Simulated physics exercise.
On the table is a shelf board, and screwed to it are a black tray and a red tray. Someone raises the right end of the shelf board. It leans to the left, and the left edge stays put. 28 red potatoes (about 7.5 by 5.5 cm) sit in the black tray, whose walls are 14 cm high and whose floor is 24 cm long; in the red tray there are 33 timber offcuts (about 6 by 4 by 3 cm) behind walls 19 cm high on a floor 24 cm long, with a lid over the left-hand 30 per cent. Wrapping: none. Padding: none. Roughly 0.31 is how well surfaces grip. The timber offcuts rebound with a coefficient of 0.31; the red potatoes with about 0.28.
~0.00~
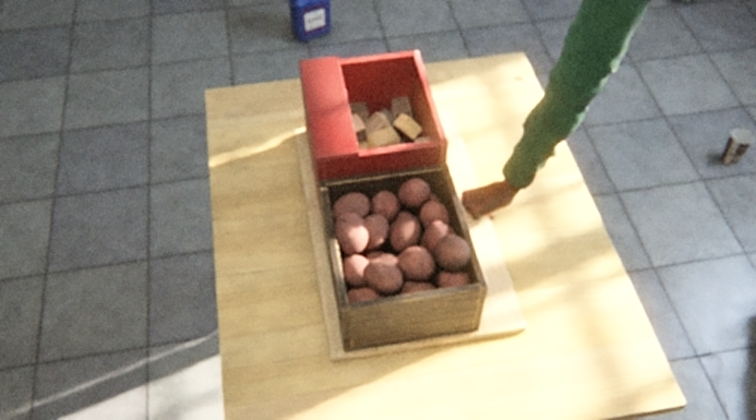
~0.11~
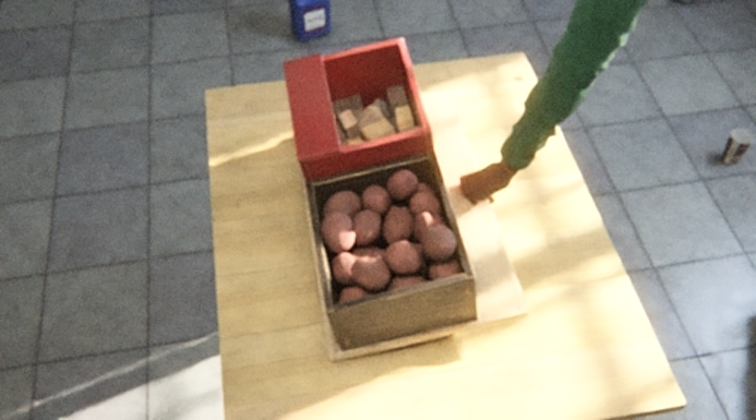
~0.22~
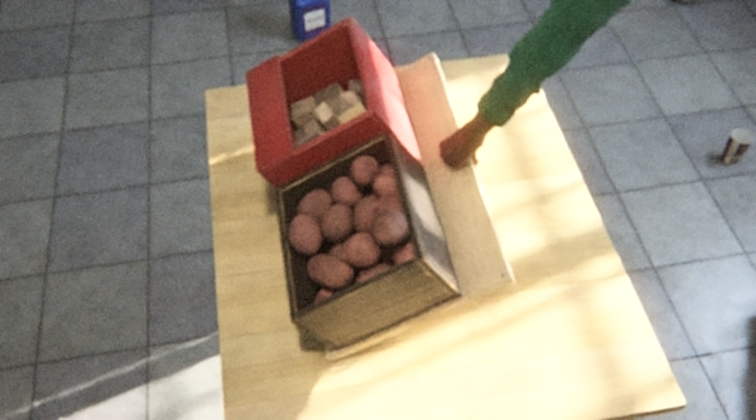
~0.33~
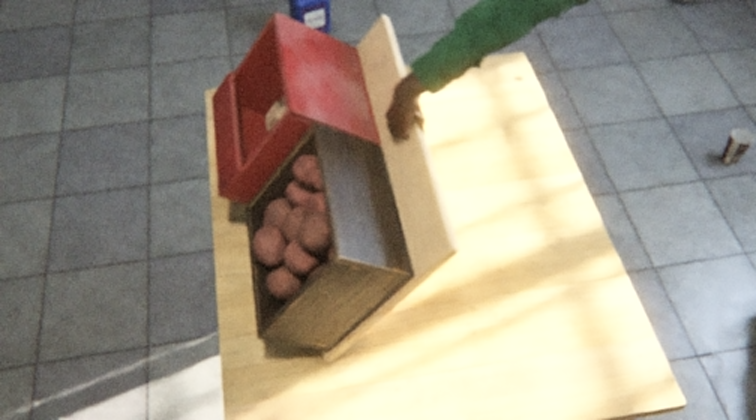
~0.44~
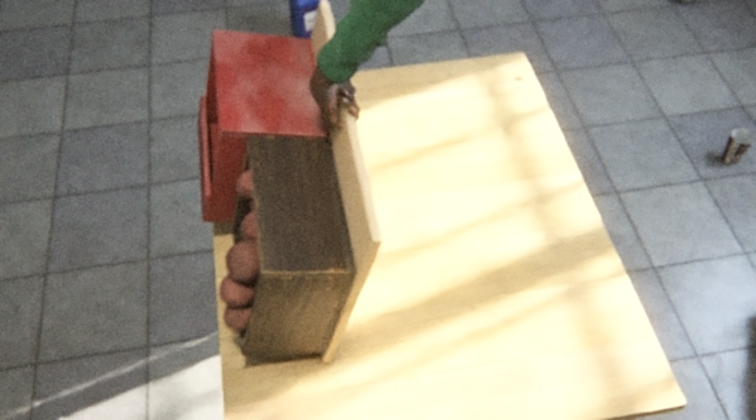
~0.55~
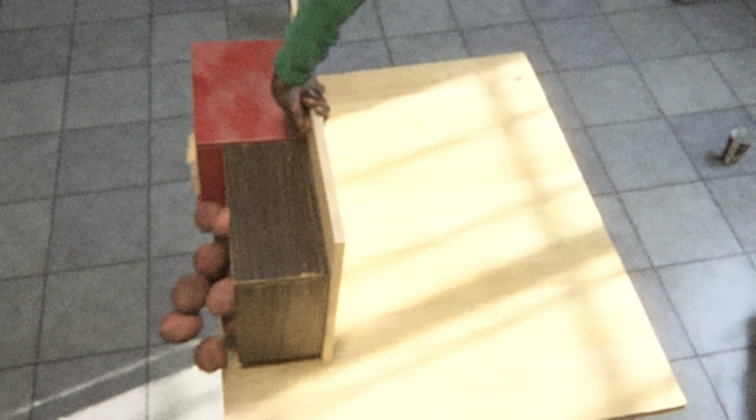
A hand lifts the right side of a board on a table, turning it steeply to the left with its attached red and black trays, and several reddish potatoes tumble out over the black tray's left wall.
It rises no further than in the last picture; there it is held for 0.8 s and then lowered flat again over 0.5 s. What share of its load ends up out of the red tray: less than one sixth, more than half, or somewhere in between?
Less than one sixth of it.
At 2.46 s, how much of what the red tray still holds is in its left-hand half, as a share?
Close to 60 percent, I reckon.
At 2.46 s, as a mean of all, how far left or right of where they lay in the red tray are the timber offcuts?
I'd put it at close to 6 cm toward the left.
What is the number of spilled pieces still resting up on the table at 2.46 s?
About 0.
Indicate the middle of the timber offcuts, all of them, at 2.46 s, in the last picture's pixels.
At about (366, 160) in pixels.
After 0.85 s, tilt 84°; black tray 12 in, 16 out and red tray 31 in, 2 out.
After 1.24 s, tilt 84°; black tray 10 in, 18 out and red tray 31 in, 2 out.
After 1.77 s, tilt 6°; black tray 9 in, 19 out and red tray 31 in, 2 out.
Outcome (at 2.46 s), black tray 9 in, 19 out and red tray 31 in, 2 out. Asked share, 2 of 33, 6 per cent.
